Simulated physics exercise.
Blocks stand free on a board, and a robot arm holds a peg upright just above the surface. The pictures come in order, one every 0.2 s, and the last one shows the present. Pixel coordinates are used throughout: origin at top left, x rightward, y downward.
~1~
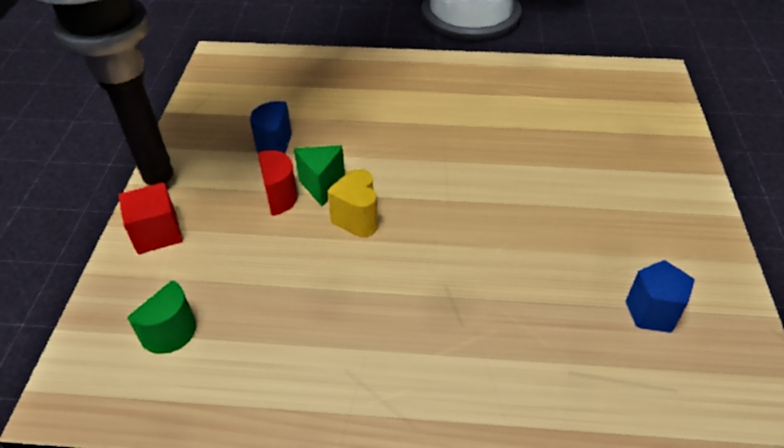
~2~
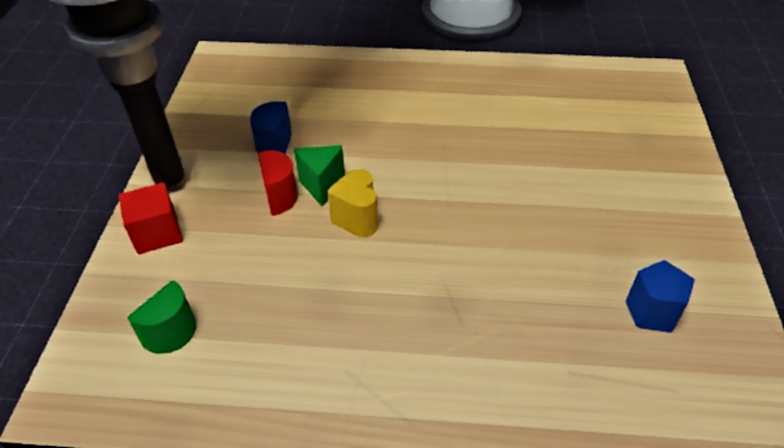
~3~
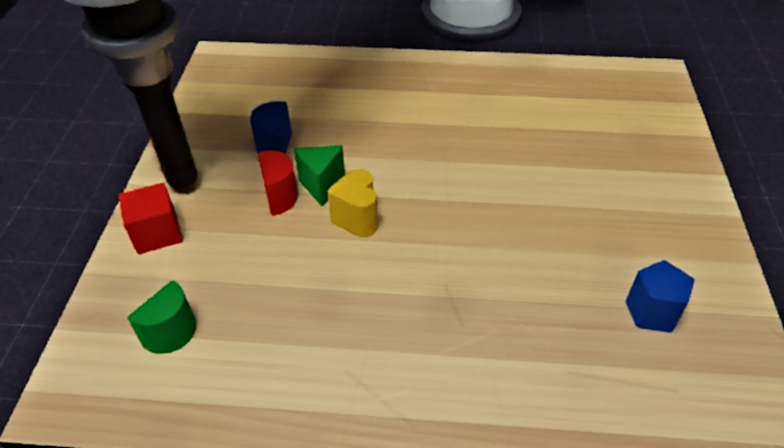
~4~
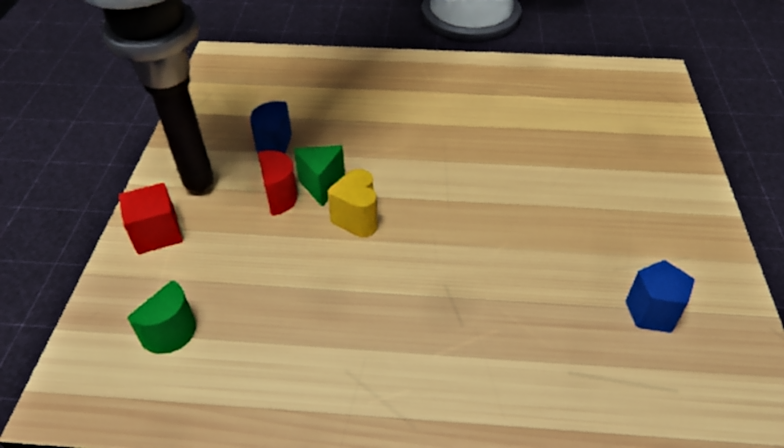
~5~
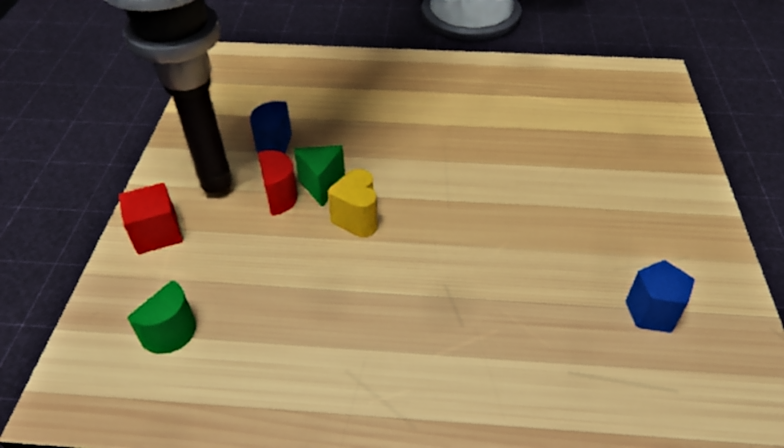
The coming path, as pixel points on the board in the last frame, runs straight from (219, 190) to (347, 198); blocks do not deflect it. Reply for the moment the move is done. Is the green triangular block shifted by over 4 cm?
Yes - that is the case.
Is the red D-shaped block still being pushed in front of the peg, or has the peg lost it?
It sits in front of the peg.
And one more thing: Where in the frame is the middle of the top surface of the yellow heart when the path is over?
Answer: (388, 201).
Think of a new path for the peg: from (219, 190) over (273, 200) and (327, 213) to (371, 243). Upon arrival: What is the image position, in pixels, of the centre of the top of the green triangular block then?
At (363, 146).
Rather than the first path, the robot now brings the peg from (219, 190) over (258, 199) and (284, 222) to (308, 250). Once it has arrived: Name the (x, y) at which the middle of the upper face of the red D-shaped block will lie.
Its top middle is near (298, 170).
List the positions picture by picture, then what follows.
In the first picture, peg's lower end (158, 176); blue D-shaped block (268, 115); red D-shaped block (274, 165); green triangular block (318, 156); yellow heart (355, 188).
In the second picture, peg (169, 177); blocks still.
In the third picture, peg (182, 179); blocks still.
In the fourth picture, peg (198, 181); blocks still.
In the fifth picture, peg (217, 183); blue D-shaped block (268, 115); red D-shaped block (274, 165); green triangular block (318, 156); yellow heart (355, 188).
What follows on the original path. One third of the way, peg (261, 185); red D-shaped block (284, 166), turned 15° clockwise.
Two thirds of the way, peg (305, 187); red D-shaped block (329, 170), turned 30° clockwise; green triangular block (354, 150).
At the end, peg (347, 190); blue D-shaped block still; red D-shaped block (372, 175), turned 45° clockwise; green triangular block (376, 145), turned 40° anticlockwise; yellow heart (388, 201), turned 35° clockwise.
